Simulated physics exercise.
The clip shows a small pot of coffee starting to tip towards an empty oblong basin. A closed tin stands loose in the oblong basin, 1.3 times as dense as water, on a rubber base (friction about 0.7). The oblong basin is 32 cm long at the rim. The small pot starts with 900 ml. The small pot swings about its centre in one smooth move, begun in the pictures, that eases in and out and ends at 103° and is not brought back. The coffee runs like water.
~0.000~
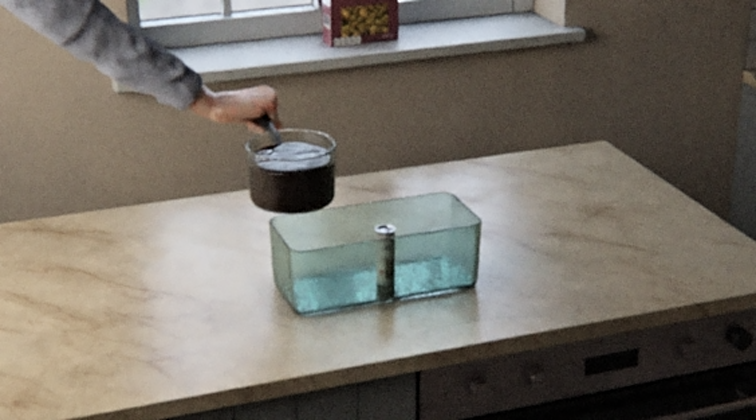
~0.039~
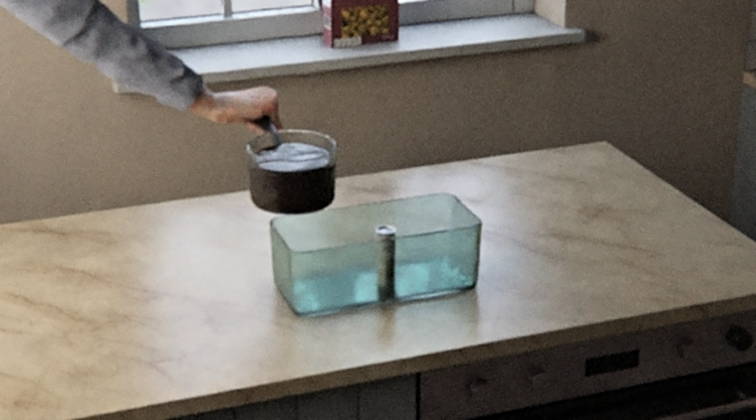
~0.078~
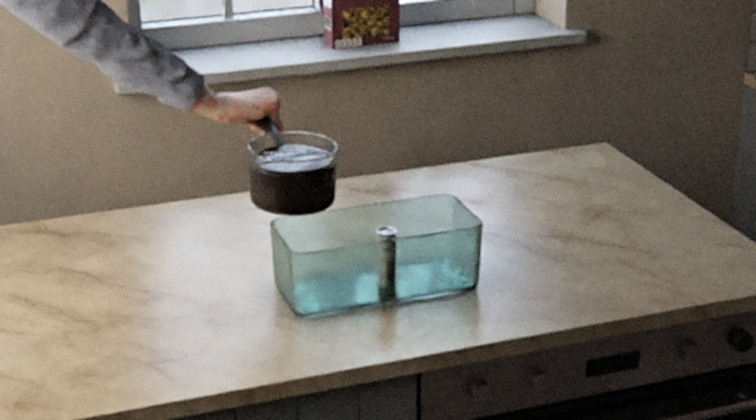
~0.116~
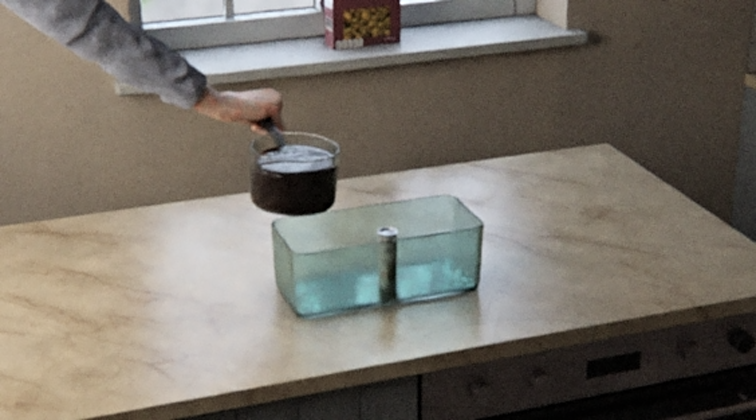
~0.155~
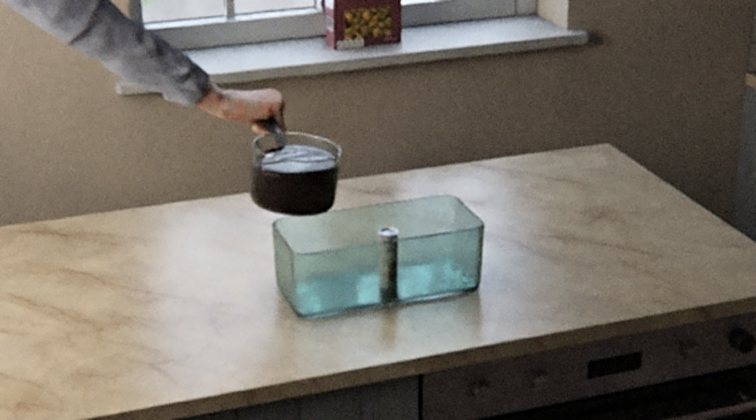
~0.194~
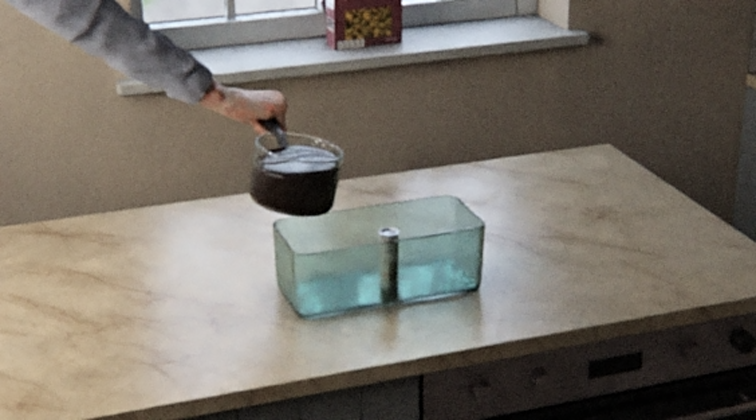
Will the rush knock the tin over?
The tin remains upright.
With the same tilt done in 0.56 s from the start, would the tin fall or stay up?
Then it topples.
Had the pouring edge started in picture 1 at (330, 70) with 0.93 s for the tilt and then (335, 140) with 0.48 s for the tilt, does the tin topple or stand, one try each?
First it remains upright; then it topples.
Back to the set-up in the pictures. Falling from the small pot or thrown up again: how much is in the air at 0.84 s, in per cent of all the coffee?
About 10 per cent.
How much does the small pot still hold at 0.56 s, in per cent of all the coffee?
Near 70 in a hundred.
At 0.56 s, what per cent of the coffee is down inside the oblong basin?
Near 7 in a hundred.
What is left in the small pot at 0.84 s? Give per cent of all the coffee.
About 18 per cent.
After 0.56 s the tilt is 69° and 71 per cent is still to pour; the tin stands where it began.
After 0.84 s the tilt is 100° and 17 per cent is still to pour; the tin stands 1 cm from where it began.
After 1.12 s the tilt is 103° and 2 per cent is still to pour; the tin stands 1 cm from where it began.
After 1.43 s the tilt is 103° and 0 per cent is still to pour; the tin stands 1 cm from where it began.
In the end the tin stands 1 cm from where it began.
